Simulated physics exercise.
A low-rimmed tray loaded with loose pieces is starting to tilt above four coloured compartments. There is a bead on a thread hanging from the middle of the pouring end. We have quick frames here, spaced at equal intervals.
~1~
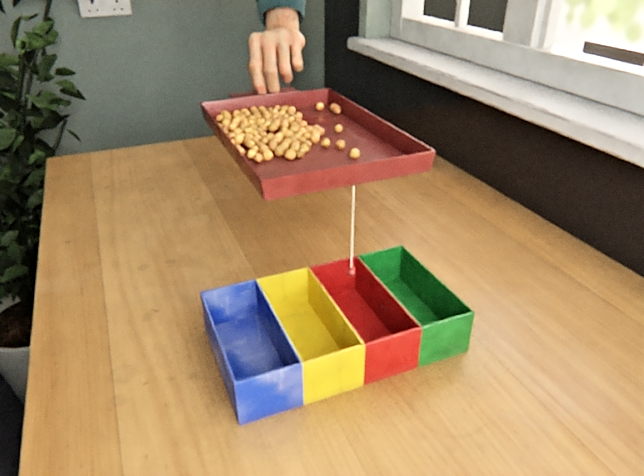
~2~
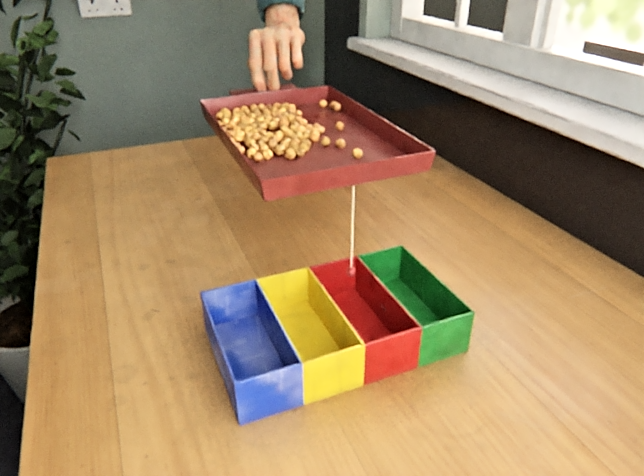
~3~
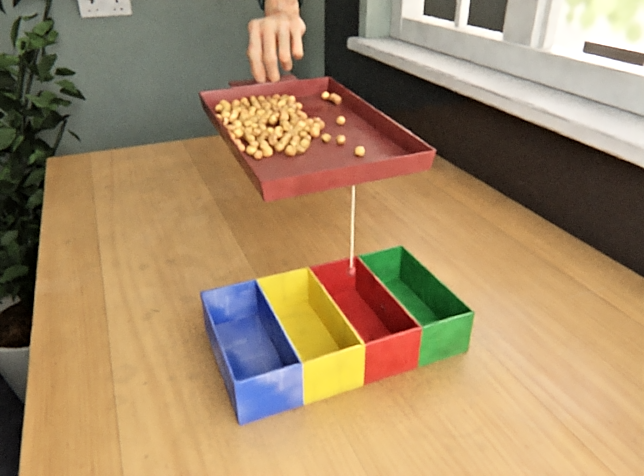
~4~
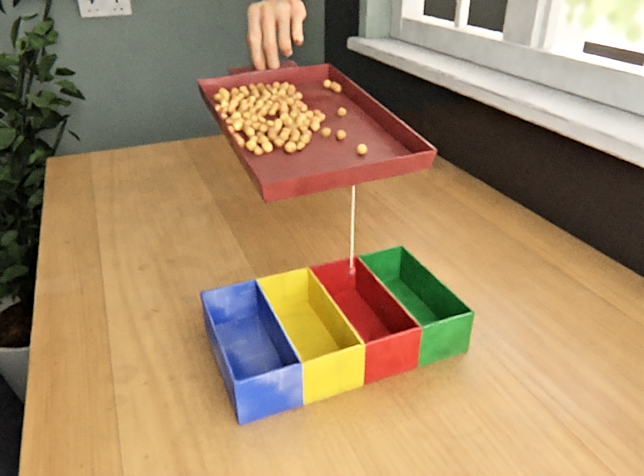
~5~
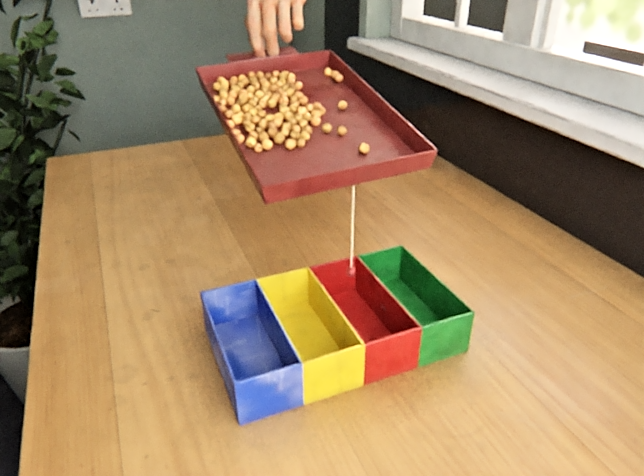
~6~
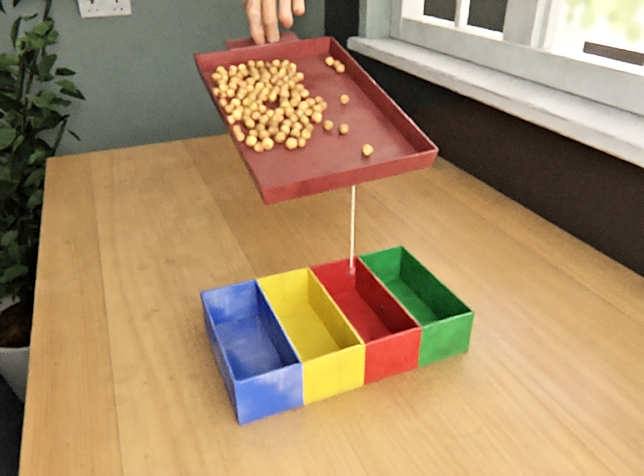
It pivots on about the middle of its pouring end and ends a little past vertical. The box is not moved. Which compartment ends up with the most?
The yellow one.
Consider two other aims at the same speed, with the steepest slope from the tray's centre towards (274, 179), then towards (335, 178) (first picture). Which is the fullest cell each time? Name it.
First: The cell in yellow, second: The yellow cell.
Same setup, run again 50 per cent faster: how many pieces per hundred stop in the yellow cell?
Close to 50 per cent.
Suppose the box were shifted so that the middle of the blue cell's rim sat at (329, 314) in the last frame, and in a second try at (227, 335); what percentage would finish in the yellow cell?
10 and 60 in a hundred.
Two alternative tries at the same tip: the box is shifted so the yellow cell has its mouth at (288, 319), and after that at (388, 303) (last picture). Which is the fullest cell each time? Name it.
Placing A: That yellow cell / placing B: The blue cell.
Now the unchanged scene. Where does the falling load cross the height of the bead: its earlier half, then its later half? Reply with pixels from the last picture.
The opening part goes through (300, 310); what follows goes through (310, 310).
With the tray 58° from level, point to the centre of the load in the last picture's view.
The load is centred around (304, 165).
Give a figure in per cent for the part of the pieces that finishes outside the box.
I'd put it close to 10 per cent.
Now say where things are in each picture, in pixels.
The first frame shows corners of the pouring end at (264, 178) and (431, 150), level; middle of the load at (272, 128), round wooden beads; bead on its thread at (351, 272); blue cell at (270, 390); yellow cell at (334, 370); red cell at (392, 352); green cell at (446, 336).
The second frame shows corners of the pouring end at (264, 179) and (431, 150), level; middle of the load at (272, 126).
The third frame shows corners of the pouring end at (264, 180) and (432, 150), tipped barely, lowest at the left corner; middle of the load at (272, 120).
The fourth frame shows corners of the pouring end at (264, 182) and (433, 149), tipped a little, lowest at the left corner; middle of the load at (272, 112).
The fifth frame shows corners of the pouring end at (265, 184) and (433, 149), tipped a little, lowest at the left corner; middle of the load at (272, 103).
The sixth frame shows corners of the pouring end at (265, 186) and (434, 149), tipped clearly, lowest at the left corner; middle of the load at (272, 97), nearly all on the move; blue cell at (270, 390); yellow cell at (334, 370); red cell at (392, 352); green cell at (446, 336).
Soon after the last picture, tray tipped steeply; nearly all on the tray; a stray few in the blue cell; a stray few in the yellow cell; a stray few falling or outside the box.
A little later, tray tipped right over; about two thirds on the tray; a small part in the yellow cell; a small part in the blue cell; about a quarter falling or outside the box.
Later still, tray tipped past a quarter turn; about a third in the yellow cell; about a quarter in the blue cell; about a quarter in the red cell; a stray few in the green cell; a small part falling or outside the box.
At rest, tray tipped past a quarter turn; about a third in the yellow cell; about a quarter in the blue cell; about a quarter in the red cell; a stray few in the green cell; a small part outside the box.
